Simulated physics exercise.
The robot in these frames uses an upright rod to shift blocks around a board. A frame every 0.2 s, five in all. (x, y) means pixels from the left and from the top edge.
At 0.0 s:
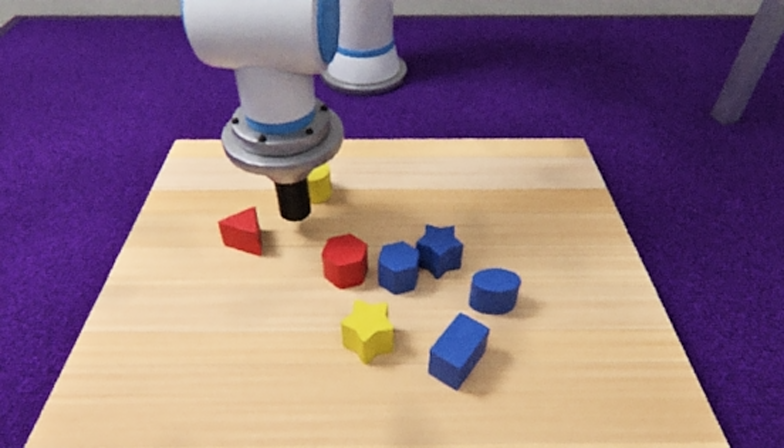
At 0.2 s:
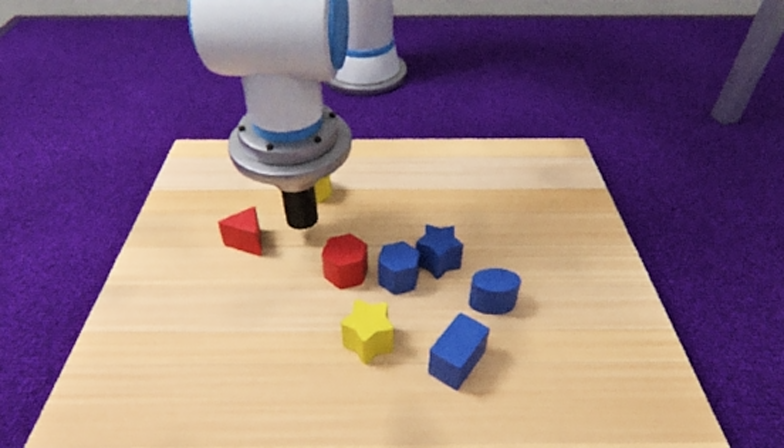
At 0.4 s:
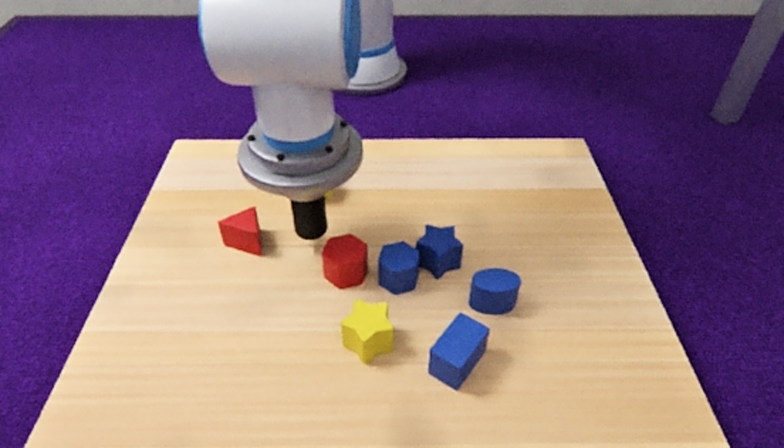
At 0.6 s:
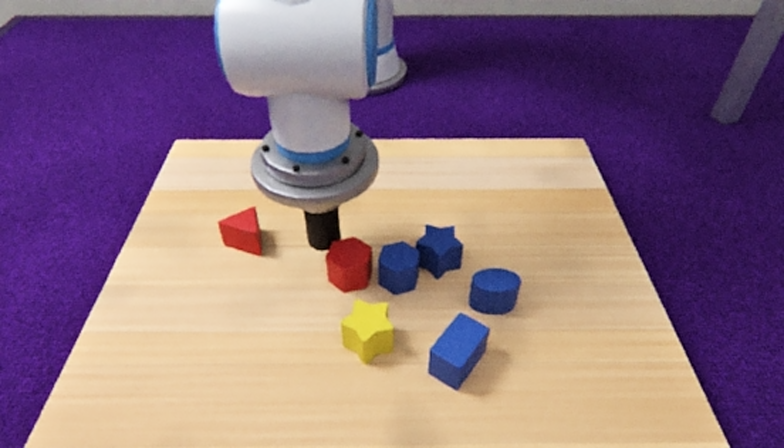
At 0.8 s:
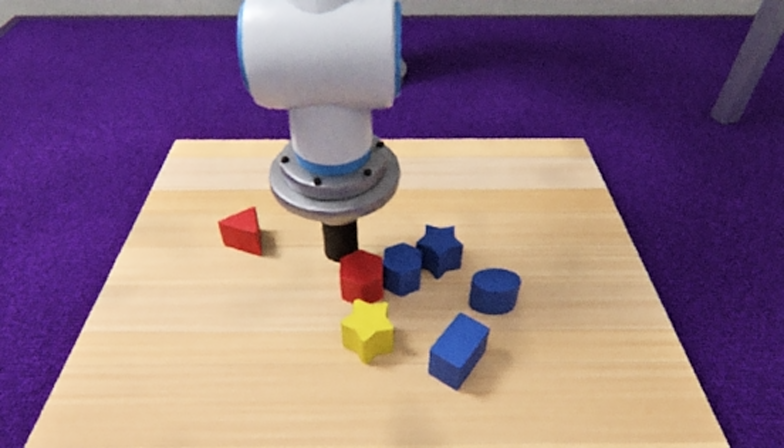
On a wooden board, a white robot arm moved its black rod toward the viewer and to the right, then nudged a red six-sided block a short way toward the yellow star.
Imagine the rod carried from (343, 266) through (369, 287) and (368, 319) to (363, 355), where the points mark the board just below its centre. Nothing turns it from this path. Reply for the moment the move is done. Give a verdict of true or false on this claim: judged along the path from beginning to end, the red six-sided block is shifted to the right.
Answer: False.
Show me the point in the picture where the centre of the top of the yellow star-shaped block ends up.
It will end up at (370, 366).
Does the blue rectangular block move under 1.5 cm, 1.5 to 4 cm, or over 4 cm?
I reckon it covers less than 1.5 cm.
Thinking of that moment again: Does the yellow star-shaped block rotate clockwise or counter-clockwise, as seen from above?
Seen from above, its turn is clockwise.
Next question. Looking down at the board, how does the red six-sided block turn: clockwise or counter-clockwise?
Anticlockwise.
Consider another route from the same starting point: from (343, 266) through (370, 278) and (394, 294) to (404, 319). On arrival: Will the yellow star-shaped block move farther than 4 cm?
No.
The first path, step by step. One third of the way, rod (369, 272); red six-sided block (381, 292), turned 15° clockwise; yellow star-shaped block (369, 326); blue six-sided block (409, 260), turned 25° anticlockwise.
Two thirds of the way, rod (367, 305); red six-sided block (394, 322), turned 10° anticlockwise; yellow star-shaped block (367, 353), turned 20° clockwise; blue six-sided block (409, 260), turned 25° anticlockwise.
At the end, rod (362, 340); red six-sided block (407, 335), turned 40° anticlockwise; yellow star-shaped block (370, 366), turned 50° clockwise; blue six-sided block (409, 260), turned 25° anticlockwise; blue star-shaped block still; blue rectangular block still.
